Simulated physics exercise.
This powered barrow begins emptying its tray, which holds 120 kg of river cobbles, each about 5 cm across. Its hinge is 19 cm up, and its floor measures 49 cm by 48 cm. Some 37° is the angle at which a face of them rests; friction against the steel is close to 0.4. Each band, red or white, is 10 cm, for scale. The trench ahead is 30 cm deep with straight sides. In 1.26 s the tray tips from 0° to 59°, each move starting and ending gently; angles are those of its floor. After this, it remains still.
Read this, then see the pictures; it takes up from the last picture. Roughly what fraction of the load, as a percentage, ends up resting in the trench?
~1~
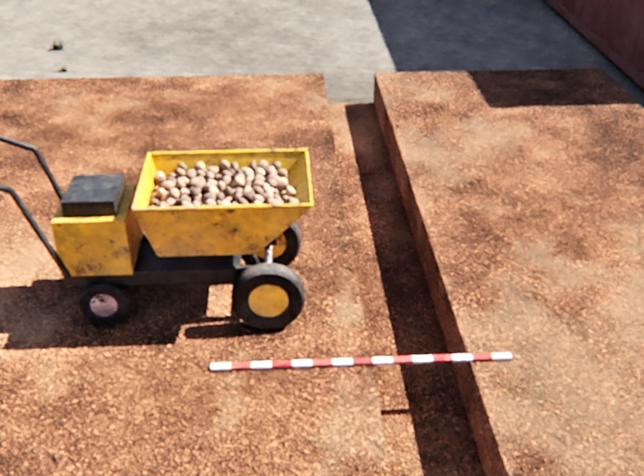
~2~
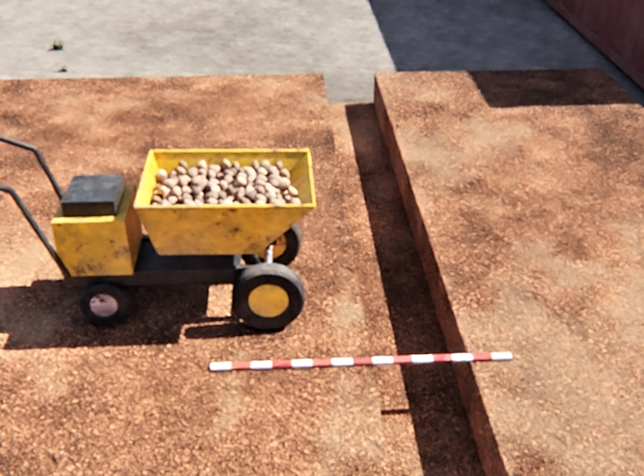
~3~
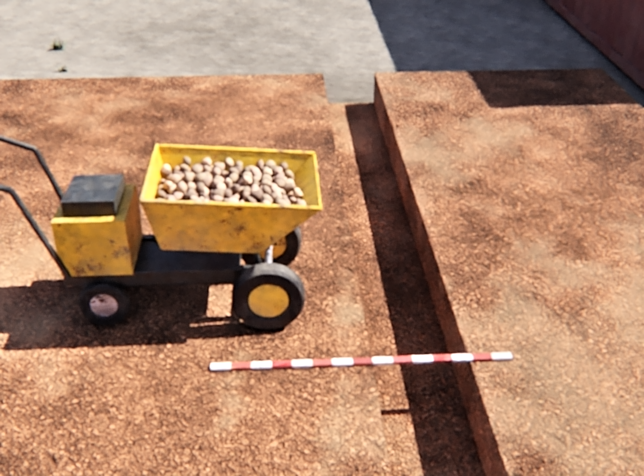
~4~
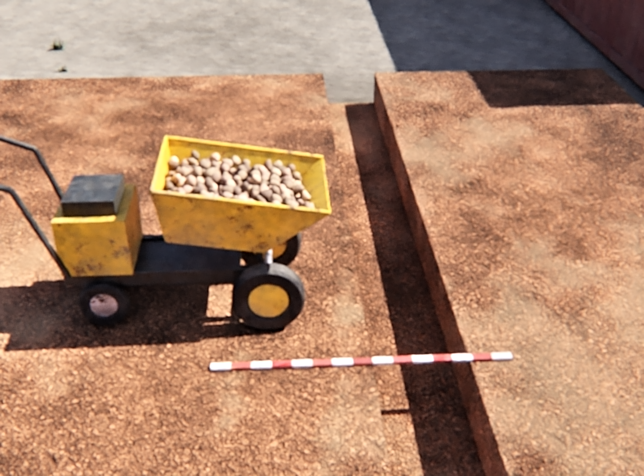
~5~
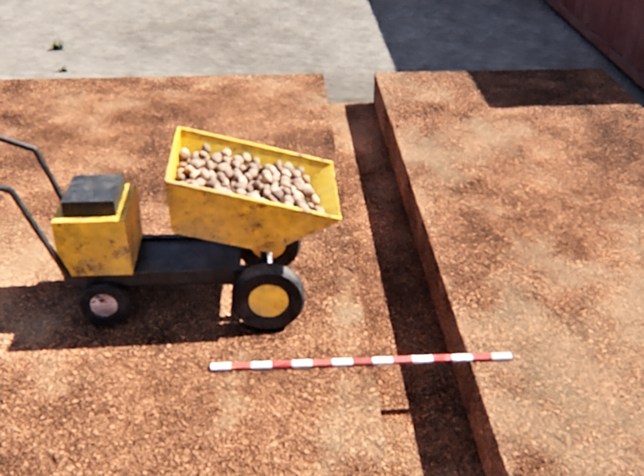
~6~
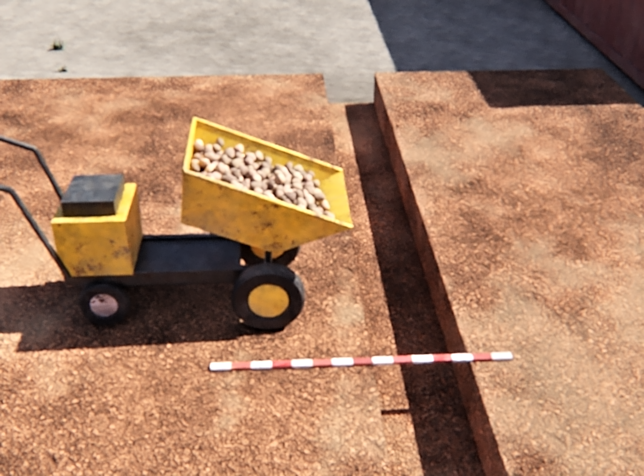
Roughly 90 per cent of the load.
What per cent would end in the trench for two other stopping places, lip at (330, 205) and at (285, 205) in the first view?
I'd expect close to 80 per cent at the first and 85 per cent at the second.
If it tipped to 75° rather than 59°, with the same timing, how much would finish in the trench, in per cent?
Expect roughly 100 per cent.
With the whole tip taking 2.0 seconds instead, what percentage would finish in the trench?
Close to 85 per cent then.
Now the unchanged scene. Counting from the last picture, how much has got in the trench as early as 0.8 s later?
By then, around 20 percent.
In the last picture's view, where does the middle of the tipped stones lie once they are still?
The resting stones are centred at roughly (406, 326).
Then, 0.4 s after the last picture the floor is at 50°, 100 % in the tray; the foremost stones are at (361, 229).
Then, 0.8 s after the last picture the floor is at 59°, 81 % in the tray, 19 % in the trench; the foremost stones are at (432, 313).
Then, 1.2 s after the last picture the floor is at 59°, 51 % in the tray, 49 % in the trench; the foremost stones are at (455, 321).
Then, 3.1 s after the last picture the floor is at 59°, 10 % in the tray, 90 % in the trench; the foremost stones are at (478, 325).
